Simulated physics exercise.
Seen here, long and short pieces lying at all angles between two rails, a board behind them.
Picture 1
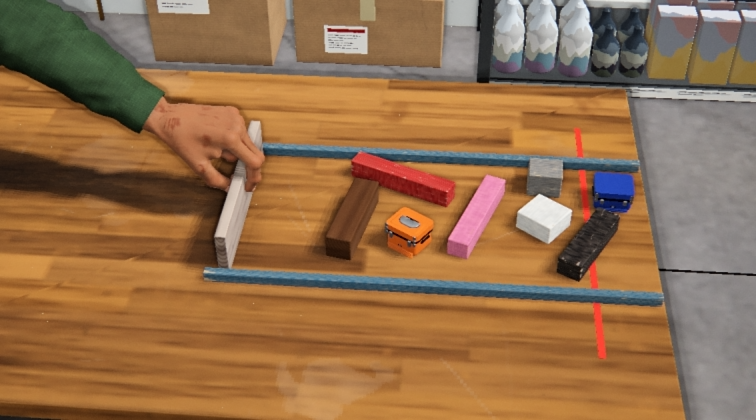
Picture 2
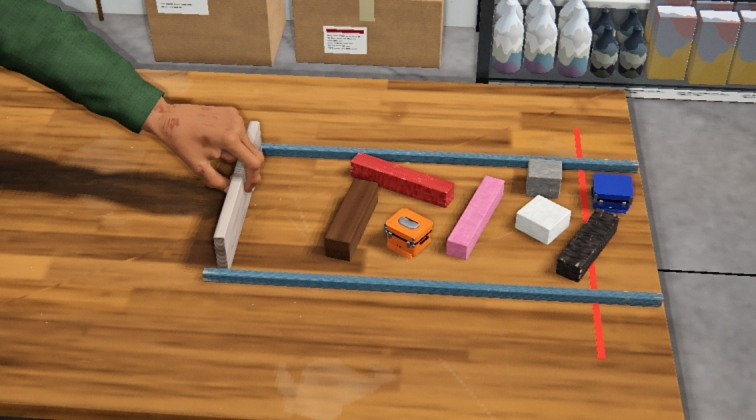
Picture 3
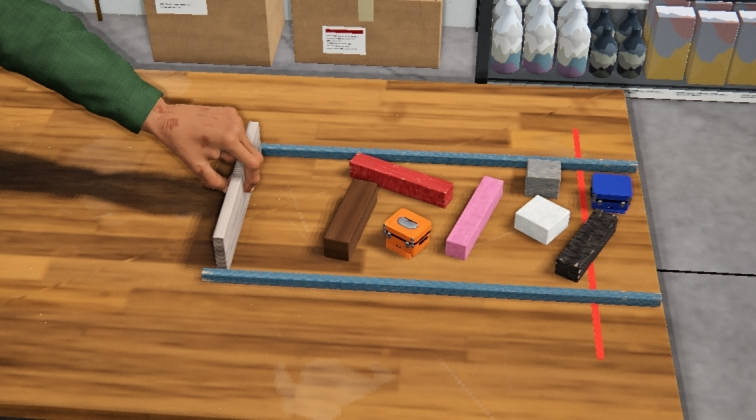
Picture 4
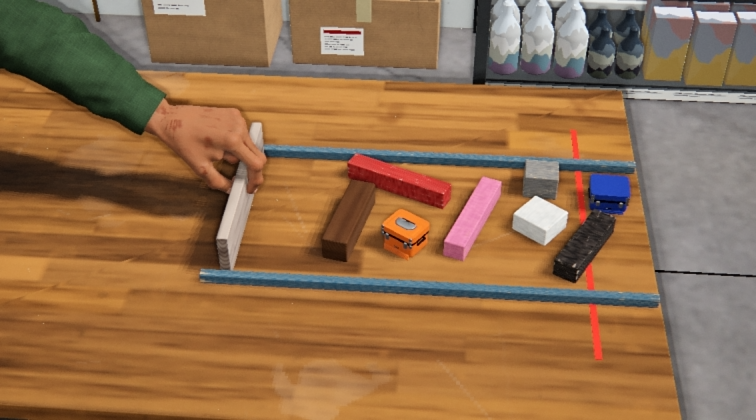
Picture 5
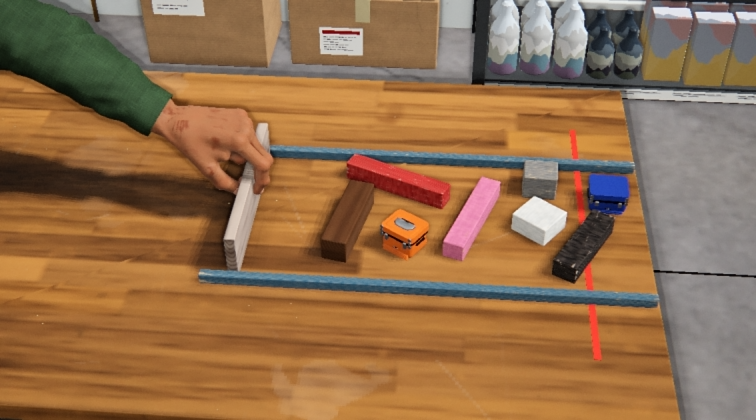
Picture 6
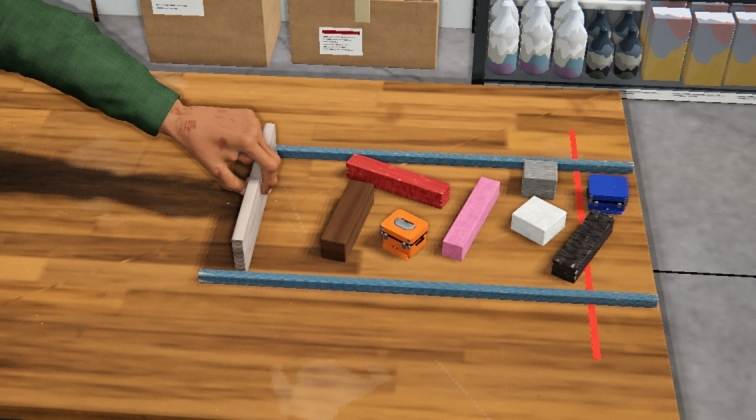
Hand sliding a pale board slightly right between two blue rails, the scattered coloured blocks and small cases ahead lying still.
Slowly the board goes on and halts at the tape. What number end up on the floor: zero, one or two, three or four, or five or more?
In the end the number that fall off is three or four.
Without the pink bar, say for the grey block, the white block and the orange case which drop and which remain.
The grey block survives, the white block is lost, the orange case remains up.
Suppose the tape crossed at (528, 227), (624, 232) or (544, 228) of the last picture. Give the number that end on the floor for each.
Down on the floor: 1, 7 and 2.
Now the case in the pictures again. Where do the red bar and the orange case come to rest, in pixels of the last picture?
First (613, 198), then (633, 242).
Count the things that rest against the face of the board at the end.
The number is 2.
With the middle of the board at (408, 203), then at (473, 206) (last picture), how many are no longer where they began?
The counts are 5 and 6.
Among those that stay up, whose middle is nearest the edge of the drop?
The blue case.
A little later, none off yet; blue case at rest near (607, 195); black bar at rest near (584, 245); grey block at rest near (539, 179).
Next, none off yet; blue case at rest near (607, 195); black bar shifted a little near (601, 253); grey block at rest near (539, 179).
Later still, none off yet; blue case at rest near (607, 195); black bar tilted a little near (668, 266); grey block shifted about its own width near (578, 174).
When it is over, the number that fall off is three or four; down, pink bar, white block and black bar.
